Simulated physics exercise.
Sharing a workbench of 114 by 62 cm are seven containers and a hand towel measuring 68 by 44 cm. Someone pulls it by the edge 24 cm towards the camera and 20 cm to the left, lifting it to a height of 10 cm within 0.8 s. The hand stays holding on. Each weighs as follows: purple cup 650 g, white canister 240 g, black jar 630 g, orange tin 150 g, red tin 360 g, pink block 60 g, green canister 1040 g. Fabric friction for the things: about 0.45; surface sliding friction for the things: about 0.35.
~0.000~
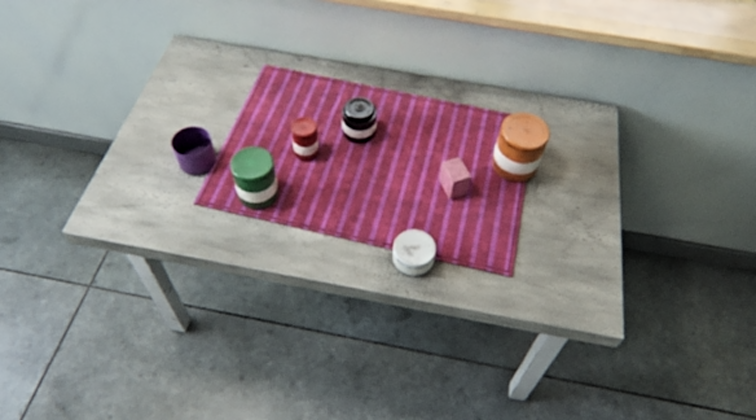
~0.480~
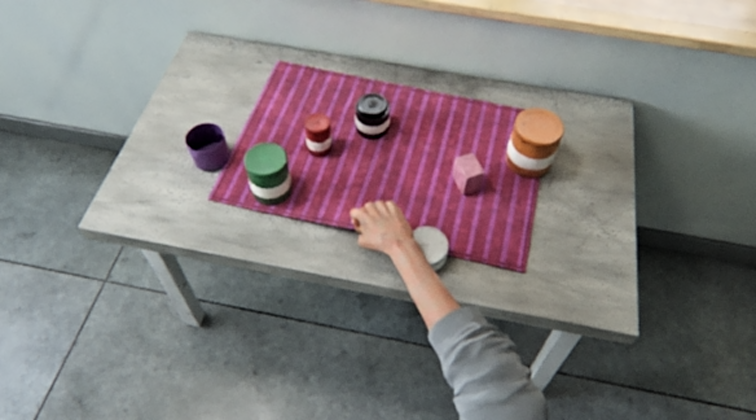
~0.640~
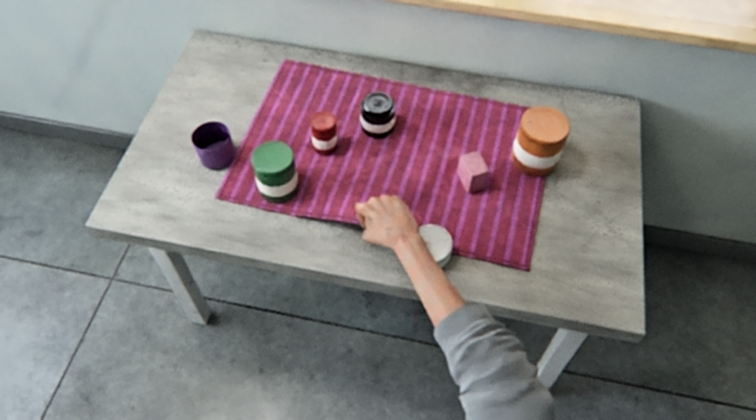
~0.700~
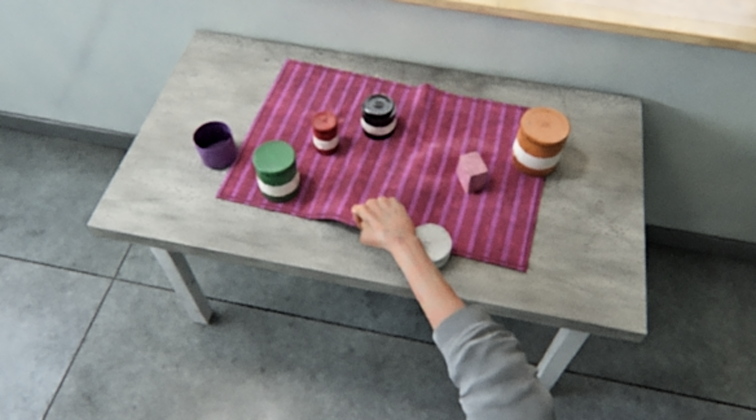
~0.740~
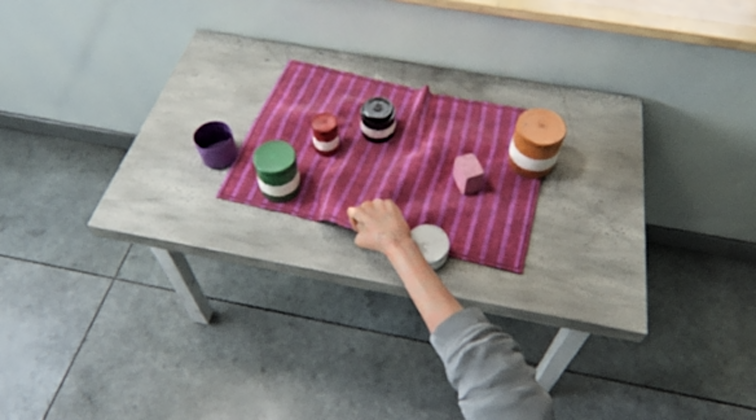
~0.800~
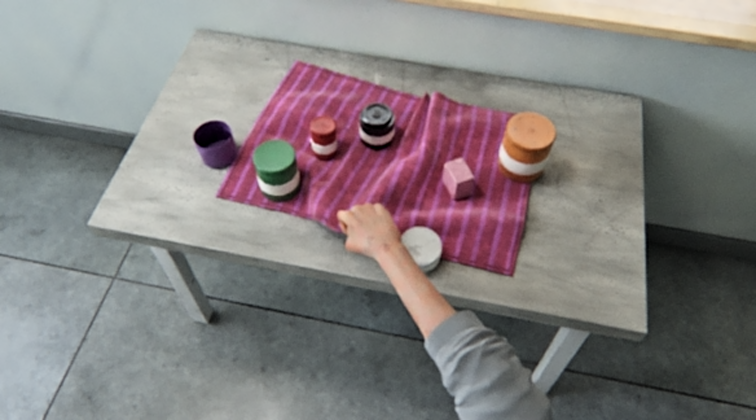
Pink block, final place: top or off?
It goes overboard.
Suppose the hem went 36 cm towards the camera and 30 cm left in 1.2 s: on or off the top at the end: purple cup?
Then: Purple cup remains.
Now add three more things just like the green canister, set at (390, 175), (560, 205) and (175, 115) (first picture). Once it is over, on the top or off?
By position: Off, on, on.
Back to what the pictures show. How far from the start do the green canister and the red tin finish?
About: Green canister over the edge, red tin 20 cm.
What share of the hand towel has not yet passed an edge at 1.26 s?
Roughly 75% of it.
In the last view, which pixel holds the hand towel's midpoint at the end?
(312, 280) or thereabouts.
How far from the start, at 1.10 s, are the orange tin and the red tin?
Orange tin: 25 cm; red tin: 15 cm.
After 1.0 s, 100 % of the hand towel is still over the top; pink block 14 cm off its start, orange tin 14 cm off its start, black jar 12 cm off its start.
After 1.1 s, 90 % of the hand towel is still over the top; pink block 22 cm off its start, orange tin 23 cm off its start, black jar lifted 5 cm.
After 1.3 s, 75 % of the hand towel is still over the top; pink block on its side, 32 cm off its start at (388, 278), orange tin 33 cm off its start at (429, 205), white canister over the edge.
After 1.4 s, 60 % of the hand towel is still over the top; pink block over the edge, orange tin 42 cm off its start, white canister over the edge.
After 3.0 s, 40 % of the hand towel is still over the top; pink block over the edge, orange tin over the edge, green canister over the edge, white canister over the edge.
